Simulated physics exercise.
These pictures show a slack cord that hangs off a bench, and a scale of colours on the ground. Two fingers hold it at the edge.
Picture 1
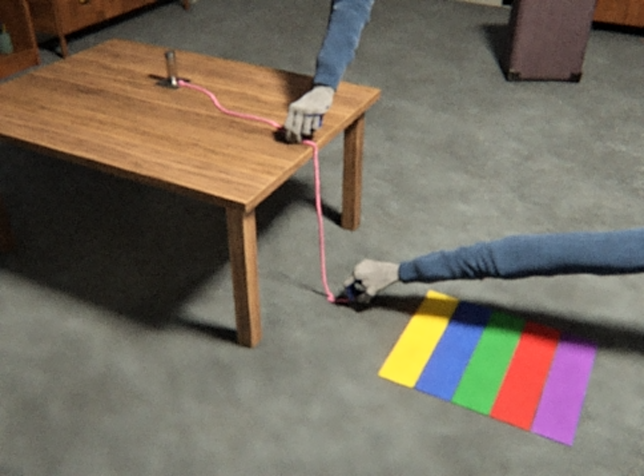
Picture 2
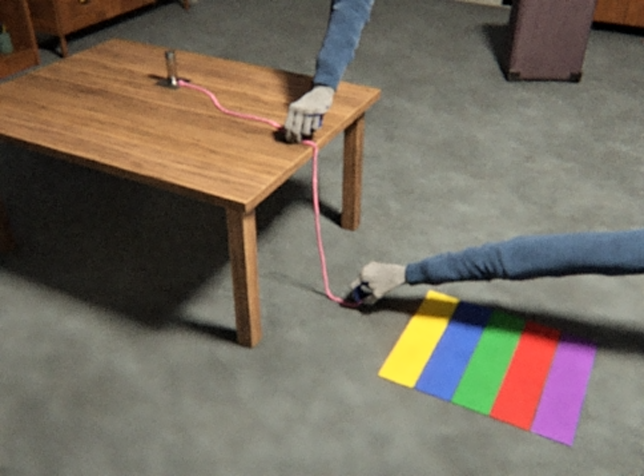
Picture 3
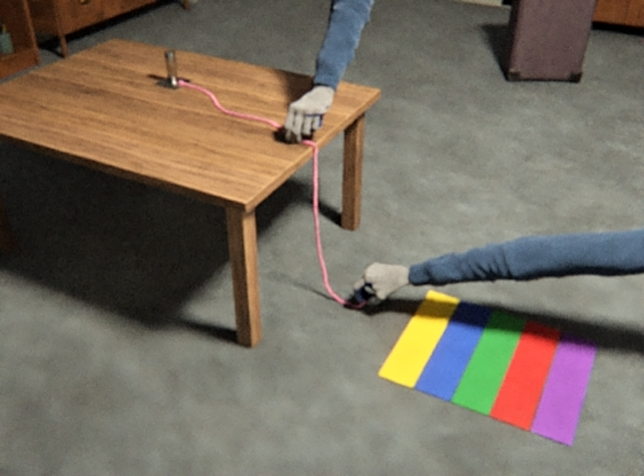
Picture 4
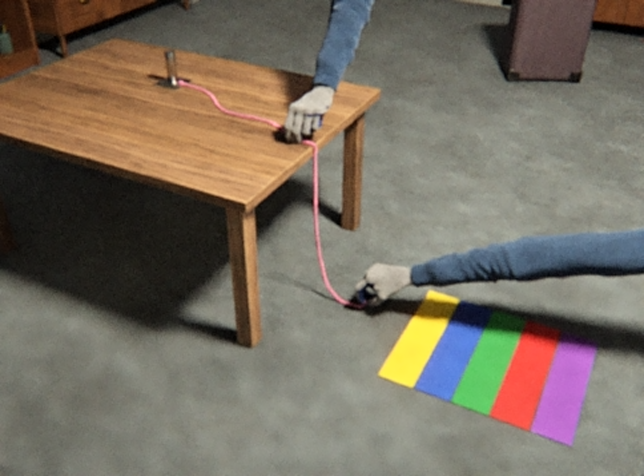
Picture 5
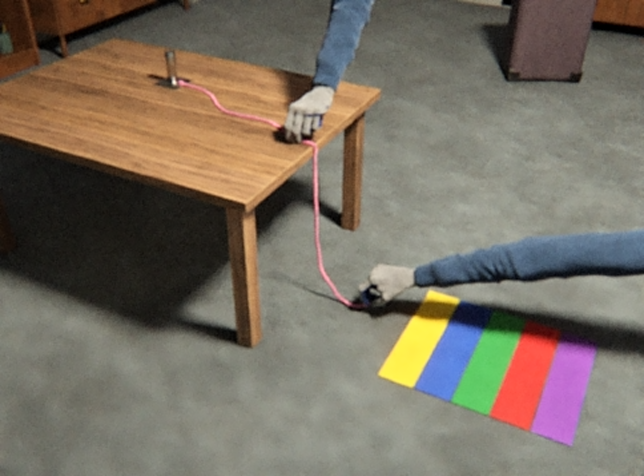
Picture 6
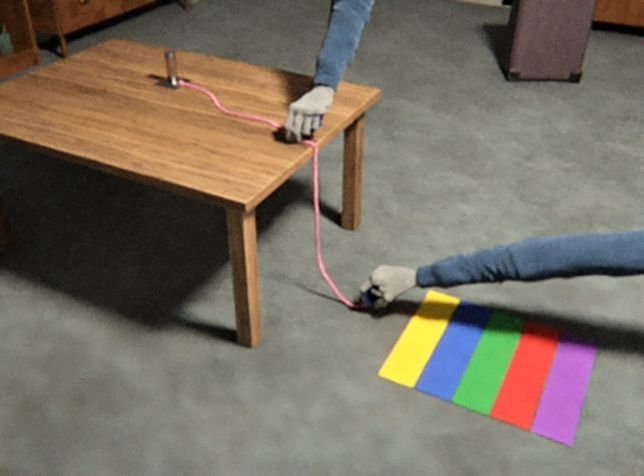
Gloved hand pinning a pink cord at a wooden table's edge while another hand draws its lower end slightly right near coloured stripes.
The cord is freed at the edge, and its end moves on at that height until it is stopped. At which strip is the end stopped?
The end stops over the blue strip.
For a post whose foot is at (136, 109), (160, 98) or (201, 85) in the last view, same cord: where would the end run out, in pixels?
Near (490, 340), (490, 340) and (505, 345).
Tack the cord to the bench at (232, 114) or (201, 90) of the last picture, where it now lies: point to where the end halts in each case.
Try by try, around (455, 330) and (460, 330).
A little later, end near (410, 316); over yellow.
Next, end near (442, 326); over blue.
When it is tight, end near (462, 333); over blue. It gets as far as the blue strip.
